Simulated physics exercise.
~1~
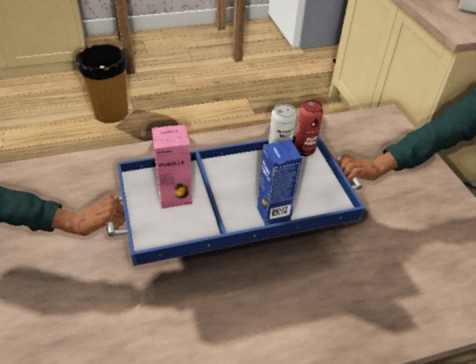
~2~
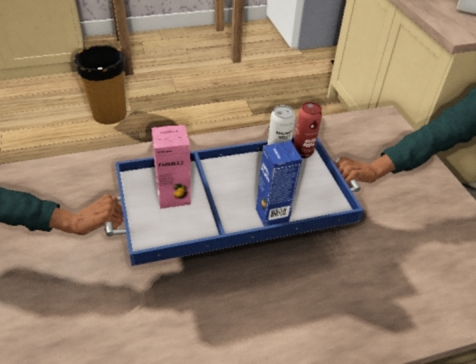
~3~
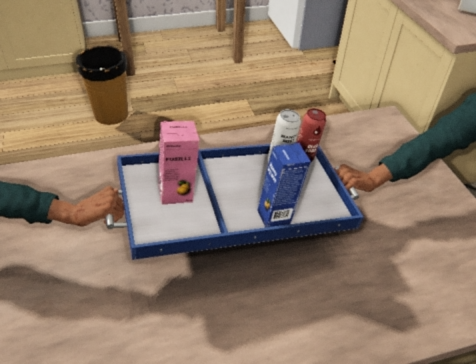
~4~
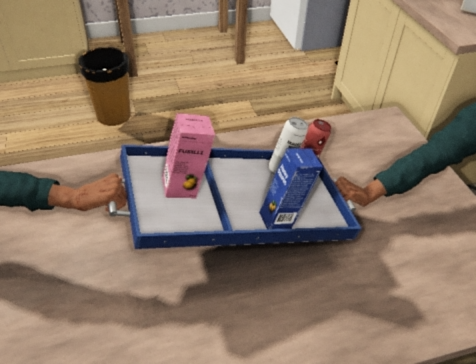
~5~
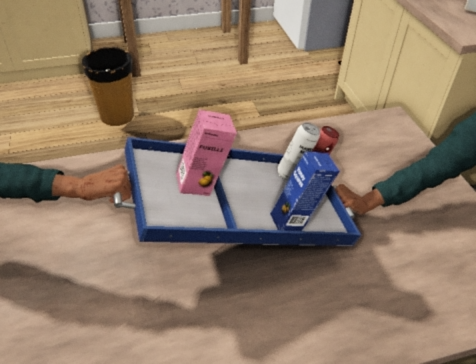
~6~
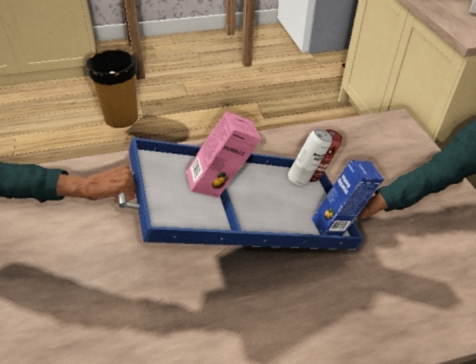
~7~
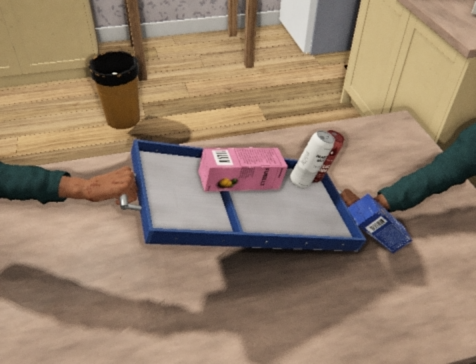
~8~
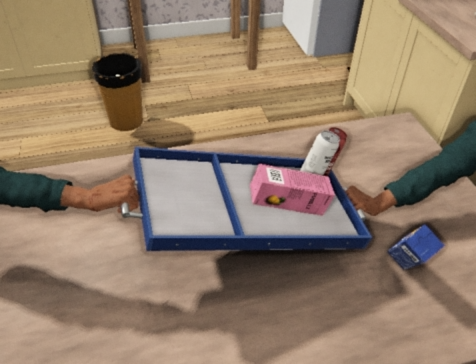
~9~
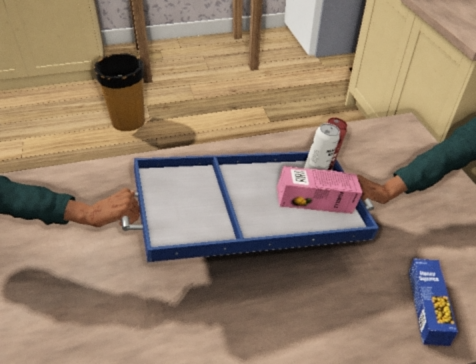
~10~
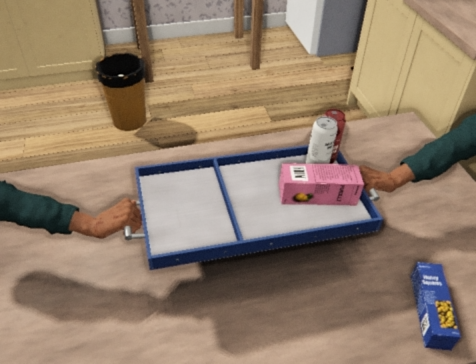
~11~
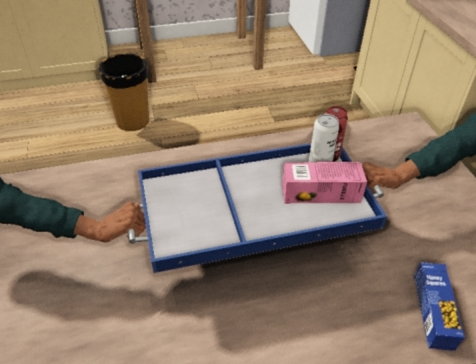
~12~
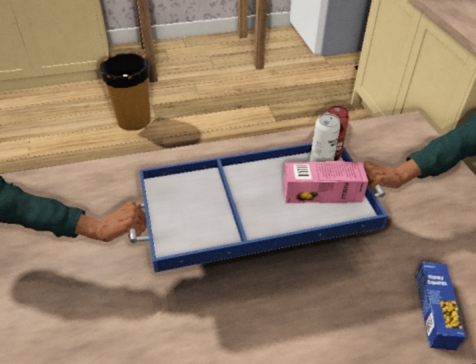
The footage shows two hands tilting a blue-rimmed tray down to the right on a countertop, making a blue carton tumble off and a pink carton fall over and slide right across the divider. The tray levels again, with the pink carton lying beside two upright cans.
